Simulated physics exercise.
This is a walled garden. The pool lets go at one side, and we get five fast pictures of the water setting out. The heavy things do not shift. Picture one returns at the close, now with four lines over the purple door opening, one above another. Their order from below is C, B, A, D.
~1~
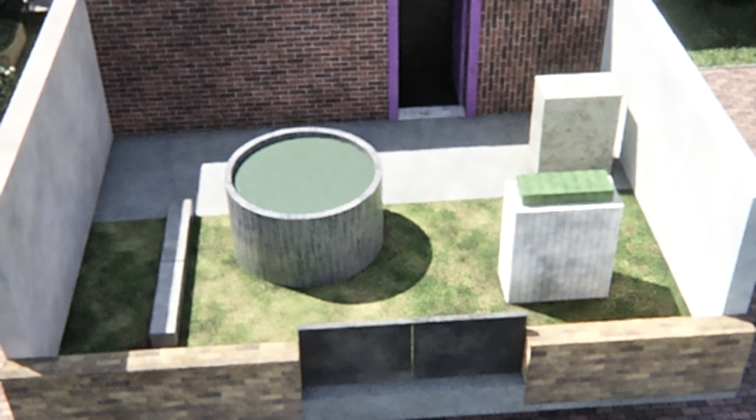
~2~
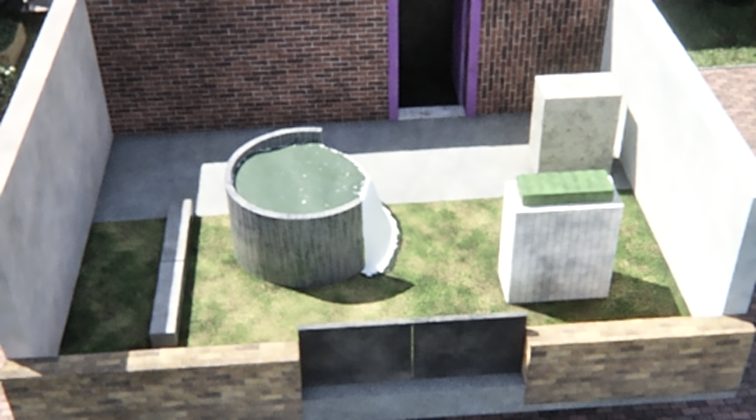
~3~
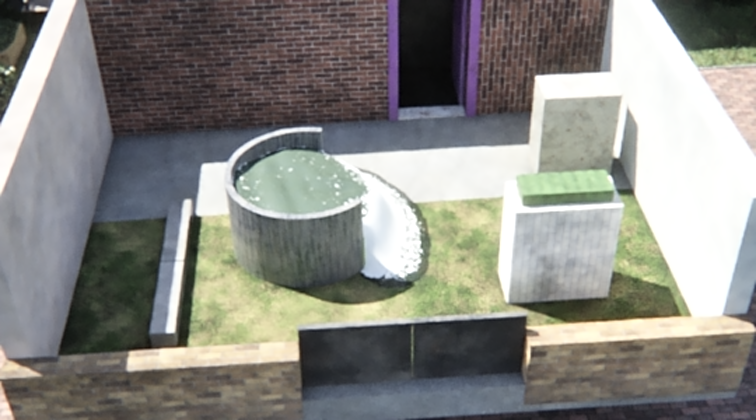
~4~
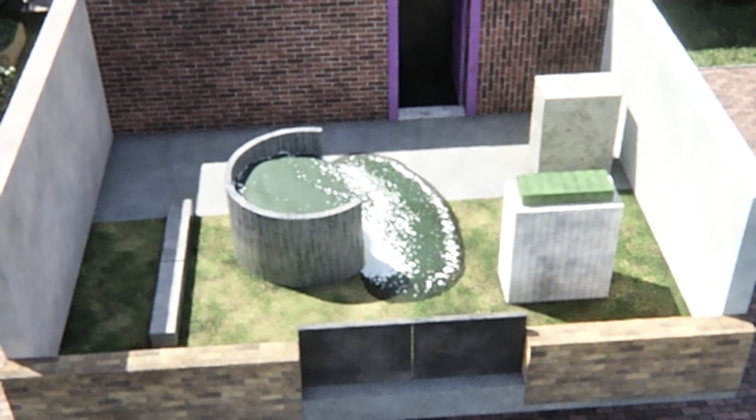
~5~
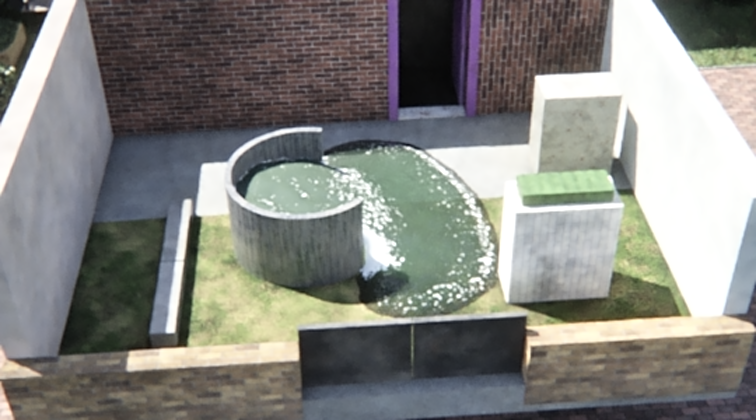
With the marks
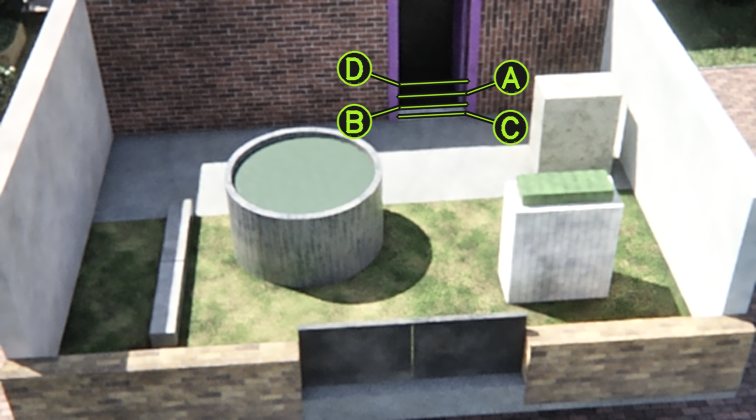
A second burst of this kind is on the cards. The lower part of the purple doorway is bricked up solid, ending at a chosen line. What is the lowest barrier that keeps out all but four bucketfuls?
That is height B.
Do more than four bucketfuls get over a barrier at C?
Yes, that goes wrong.
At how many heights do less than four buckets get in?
Three.
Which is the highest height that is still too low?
C it is.
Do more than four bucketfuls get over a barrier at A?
No, that is safe.
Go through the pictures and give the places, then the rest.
Water in the pool at rest, its middle at (304, 176); foot of the purple doorway at (432, 118); shut gate at (412, 330).
Water covers 2 % of the ground and shows as far out as (369, 271).
Water covers 5 % of the ground and shows as far out as (375, 275).
Water covers 10 % of the ground and shows as far out as (434, 291).
Water covers 16 % of the ground and shows as far out as (470, 296).
On the marked copy, A at (432, 95); B at (432, 106); C at (432, 115); D at (433, 82); from the bottom up C, B, A, D.
For height A, nothing gets over.
For height B, a splash gets over, under a bucket.
For height C, some 15 bucketfuls get in.
For height D, nothing gets over.
